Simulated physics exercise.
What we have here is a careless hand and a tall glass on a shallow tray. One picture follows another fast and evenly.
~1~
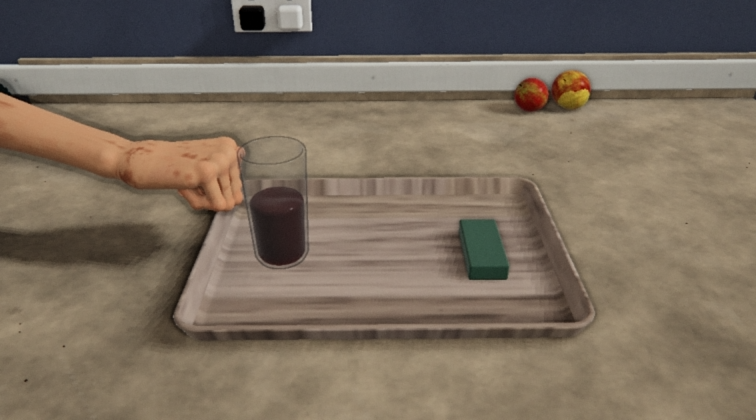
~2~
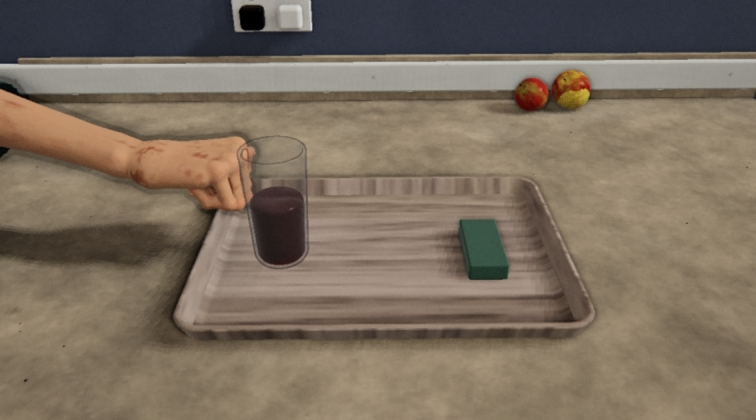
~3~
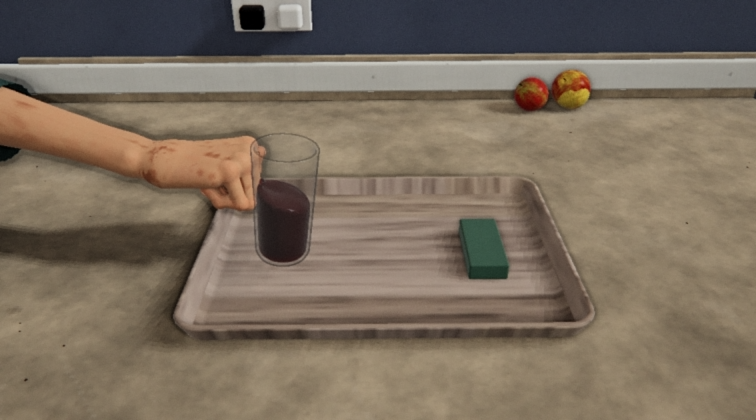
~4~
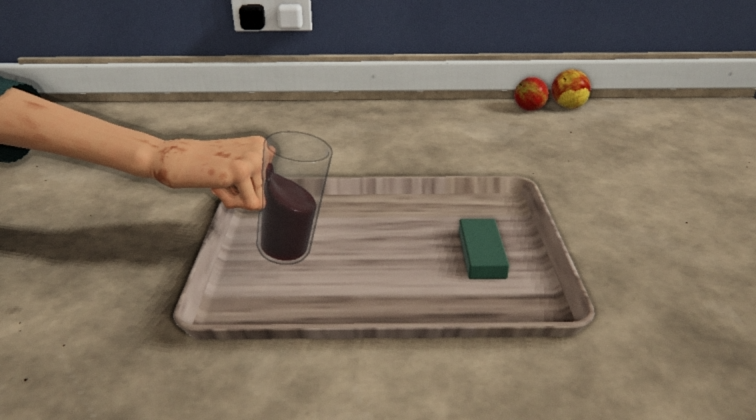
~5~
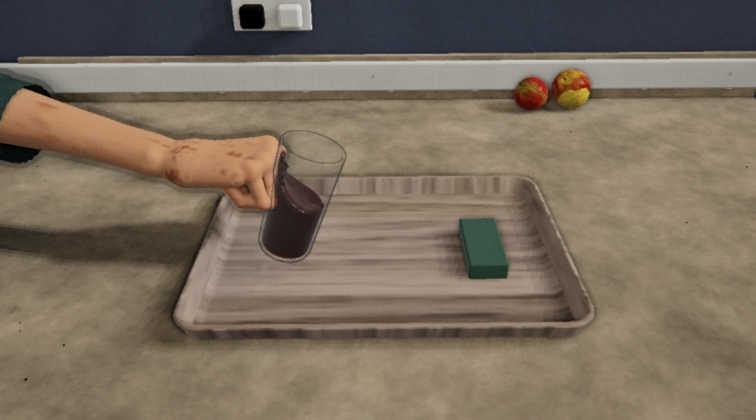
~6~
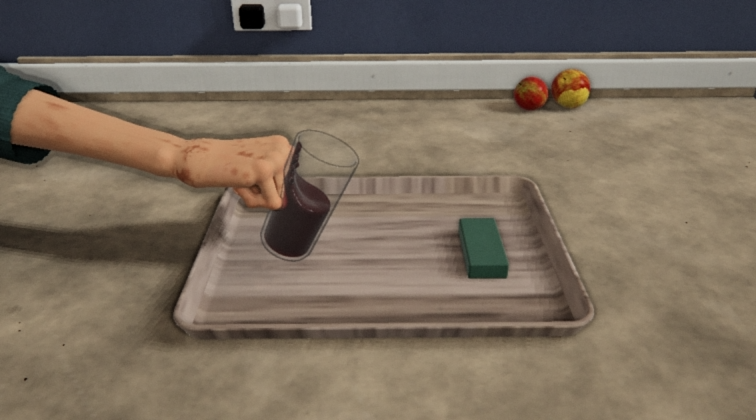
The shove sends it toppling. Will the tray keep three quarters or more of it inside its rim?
I expect no more than a quarter will spill past the tray's edge.
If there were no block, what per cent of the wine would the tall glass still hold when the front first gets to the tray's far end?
You'd be looking at something near 65 in a hundred.
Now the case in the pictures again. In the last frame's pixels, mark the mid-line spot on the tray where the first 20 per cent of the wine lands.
(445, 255).
A moment on, the tall glass lies on its side and 100 per cent is in the glass, 0 on the tray and 0 above or beyond its rim.
Next, the tall glass lies on its side and 69 per cent is in the glass, 25 on the tray and 6 above or beyond its rim.
Then the tall glass lies on its side and 34 per cent is in the glass, 54 on the tray and 12 above or beyond its rim.
Later the tall glass lies on its side and 19 per cent is in the glass, 77 on the tray and 4 above or beyond its rim.
Finally, 96 per cent is held by tray and glass, 4 is off the tray.
